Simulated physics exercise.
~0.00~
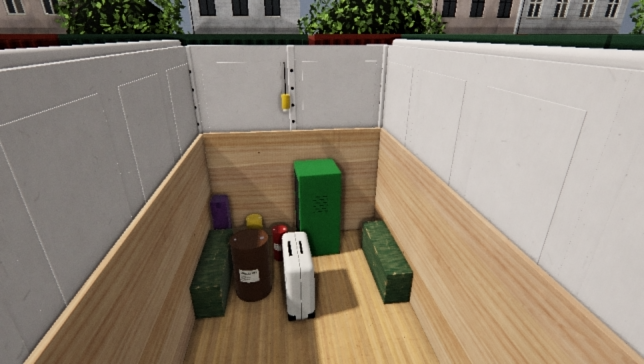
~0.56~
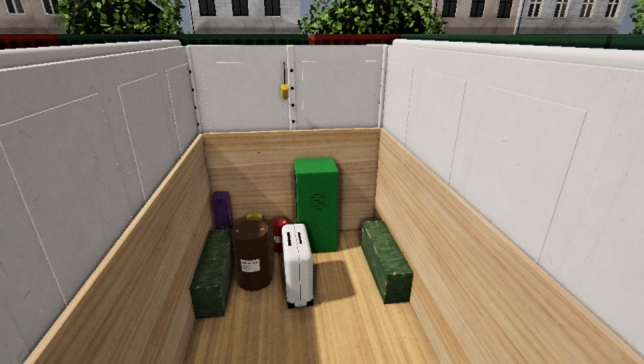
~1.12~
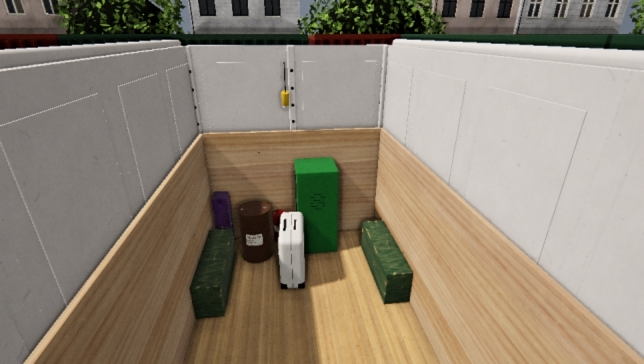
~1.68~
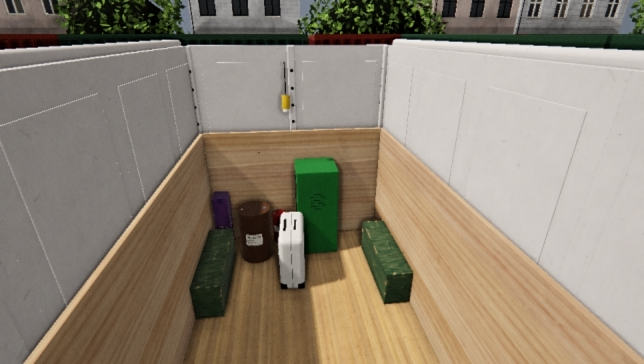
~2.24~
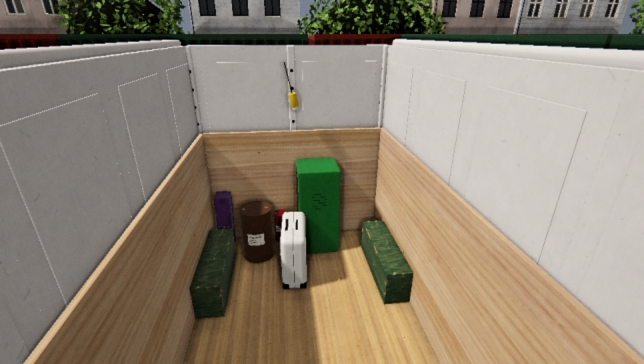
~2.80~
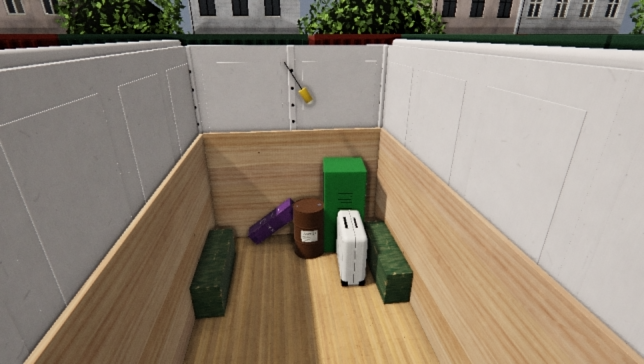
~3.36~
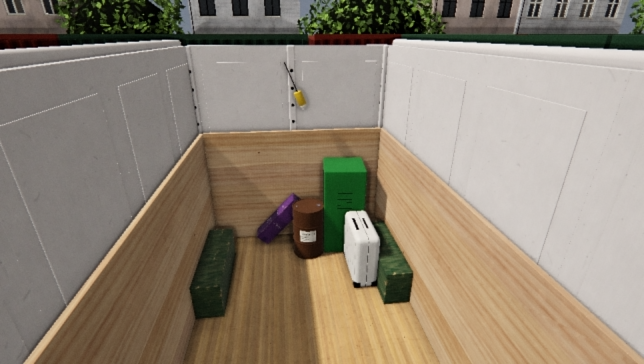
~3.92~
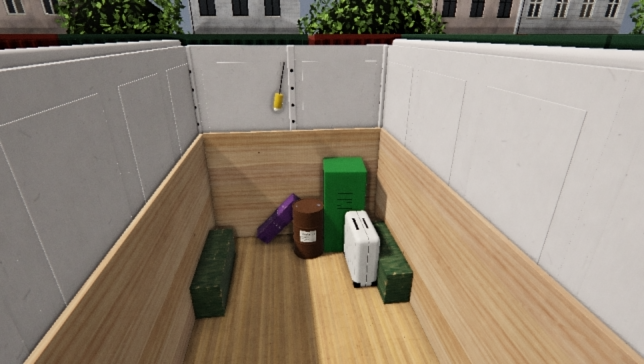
A white suitcase, a brown drum and small yellow and red canisters slide forward a little across the wooden floor of a van's load bay, towards a tall green appliance and a purple box by the front wall. The canisters become mostly hidden behind them, and everything settles briefly. The hanging yellow lamp then swings right, and the suitcase, drum and appliance slide right, staying upright, while the purple box tips over sideways. The suitcase shifts slightly farther, against the right wheel box. Finally the lamp swings back left, with the purple box still leaning beside the drum.
